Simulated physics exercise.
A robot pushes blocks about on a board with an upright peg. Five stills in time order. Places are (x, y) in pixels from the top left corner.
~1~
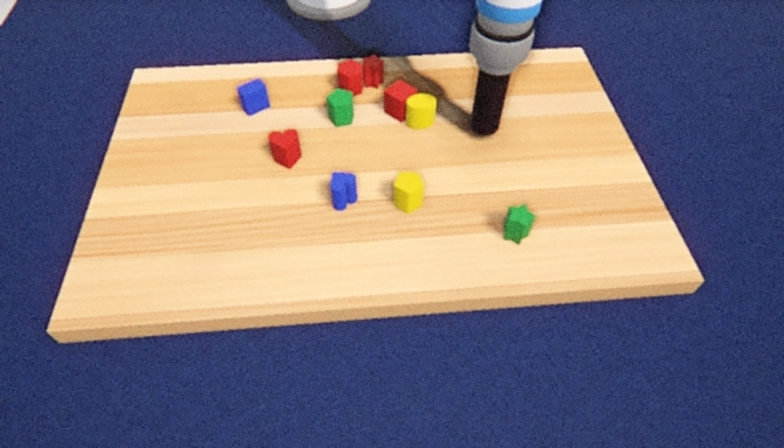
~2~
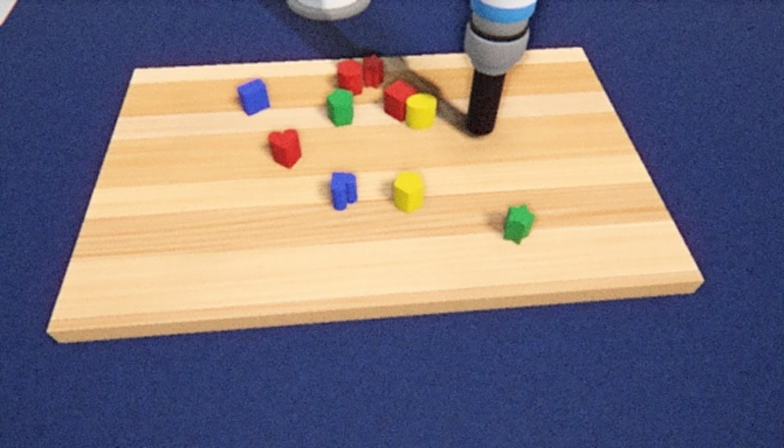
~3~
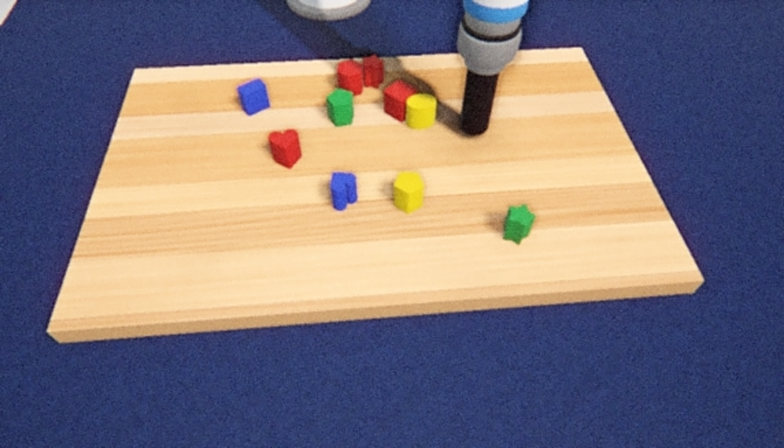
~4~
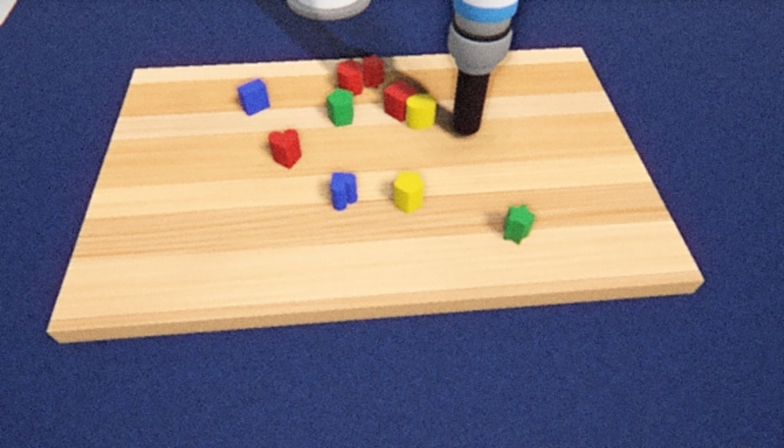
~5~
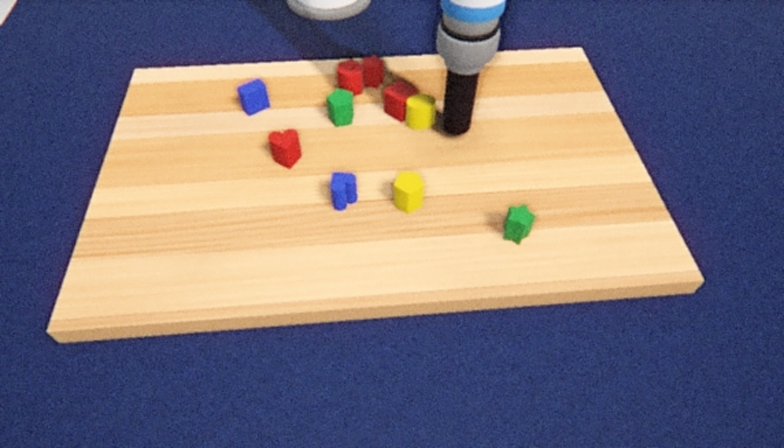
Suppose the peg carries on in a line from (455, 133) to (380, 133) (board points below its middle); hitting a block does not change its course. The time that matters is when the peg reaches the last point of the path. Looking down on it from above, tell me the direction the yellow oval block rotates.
Direction: Clockwise.
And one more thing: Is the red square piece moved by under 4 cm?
My answer is yes.
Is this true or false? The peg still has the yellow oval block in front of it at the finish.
The statement is false.
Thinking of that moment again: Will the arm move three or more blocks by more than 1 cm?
No, it doesn't check out.
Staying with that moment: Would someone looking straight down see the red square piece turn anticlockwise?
I expect not.
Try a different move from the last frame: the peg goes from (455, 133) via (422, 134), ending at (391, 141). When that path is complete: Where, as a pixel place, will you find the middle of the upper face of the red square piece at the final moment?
The red square piece ends near (388, 84).
What follows on the original path. One third of the way, peg (430, 126); red square piece (394, 87), turned 20° clockwise; yellow oval block (408, 100).
Two thirds of the way, peg (405, 127); red square piece (384, 81), turned 55° clockwise; yellow oval block (386, 97), turned 30° clockwise.
At the end, peg (380, 127); green pentagon still; red square piece (382, 79), turned 70° clockwise; yellow oval block (370, 93), turned 75° clockwise.
